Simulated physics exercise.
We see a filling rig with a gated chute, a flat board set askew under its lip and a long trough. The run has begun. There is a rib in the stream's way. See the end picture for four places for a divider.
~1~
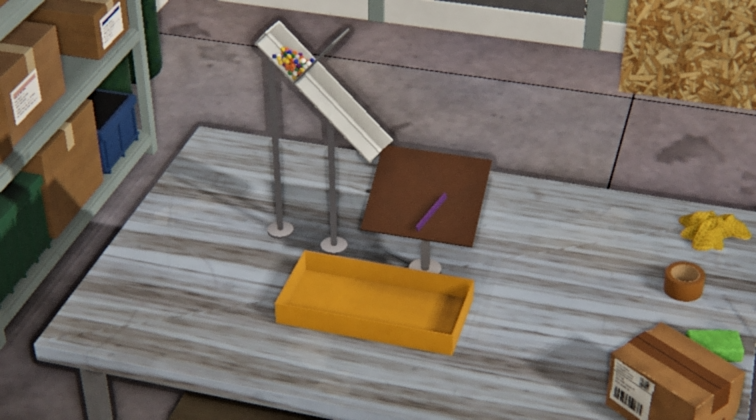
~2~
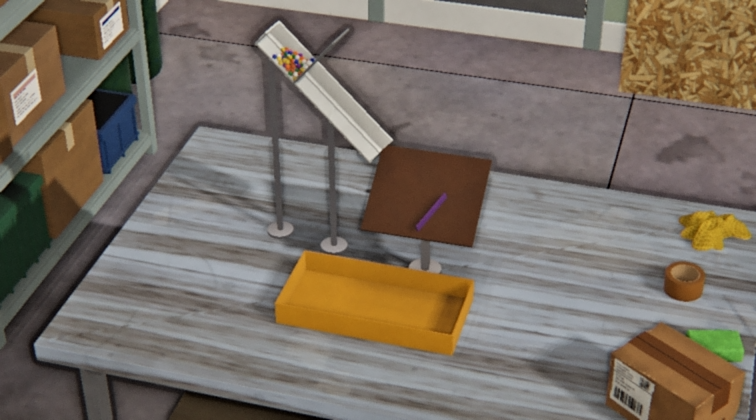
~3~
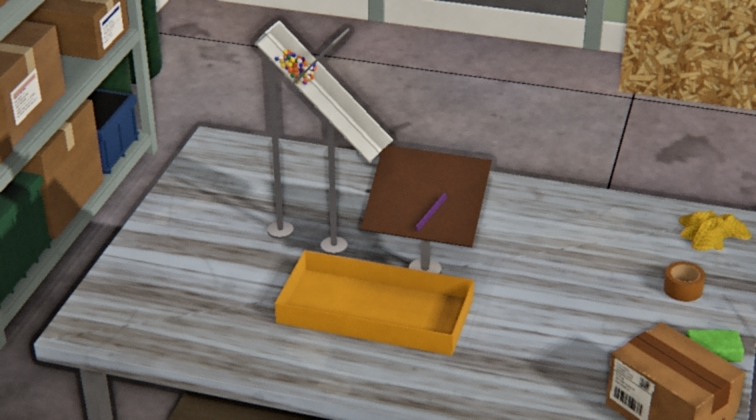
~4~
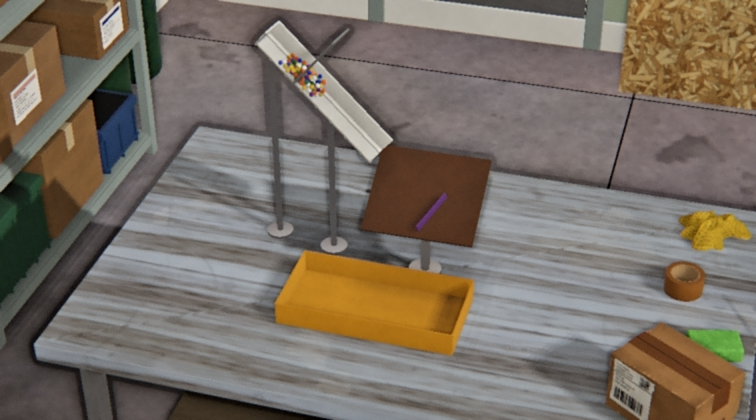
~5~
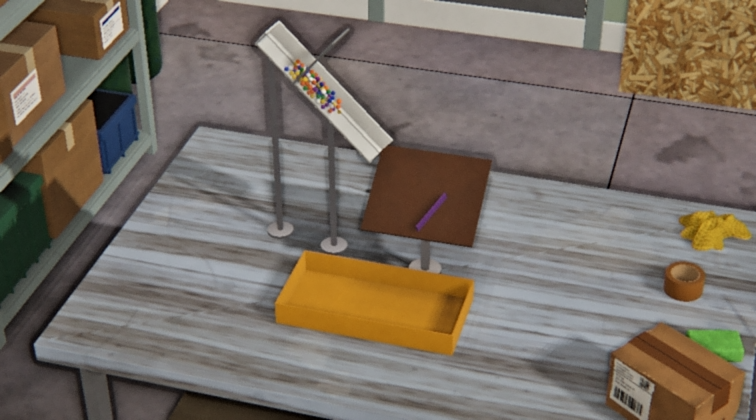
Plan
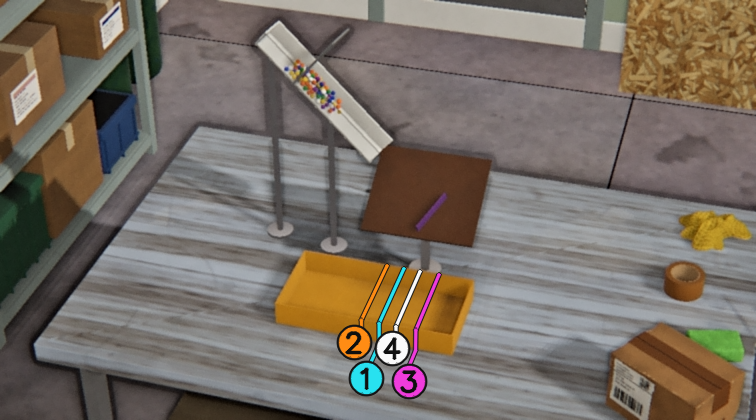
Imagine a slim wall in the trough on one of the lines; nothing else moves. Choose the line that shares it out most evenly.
1.
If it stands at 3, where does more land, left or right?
The left side.
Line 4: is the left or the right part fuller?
The left side.
On the marked copy, line 1 crosses the front rim at (379, 322); line 2 crosses the front rim at (361, 319); line 3 crosses the front rim at (416, 329); line 4 crosses the front rim at (396, 325).
For line 1, of what is caught, roughly two thirds on the left of the divider, roughly a third on the right.
For line 2, of what is caught, about a tenth on the left of the divider, the larger part on the right.
For line 3, of what is caught, almost all on the left of the divider, about a tenth on the right.
For line 4, of what is caught, the larger part on the left of the divider, roughly a quarter on the right.
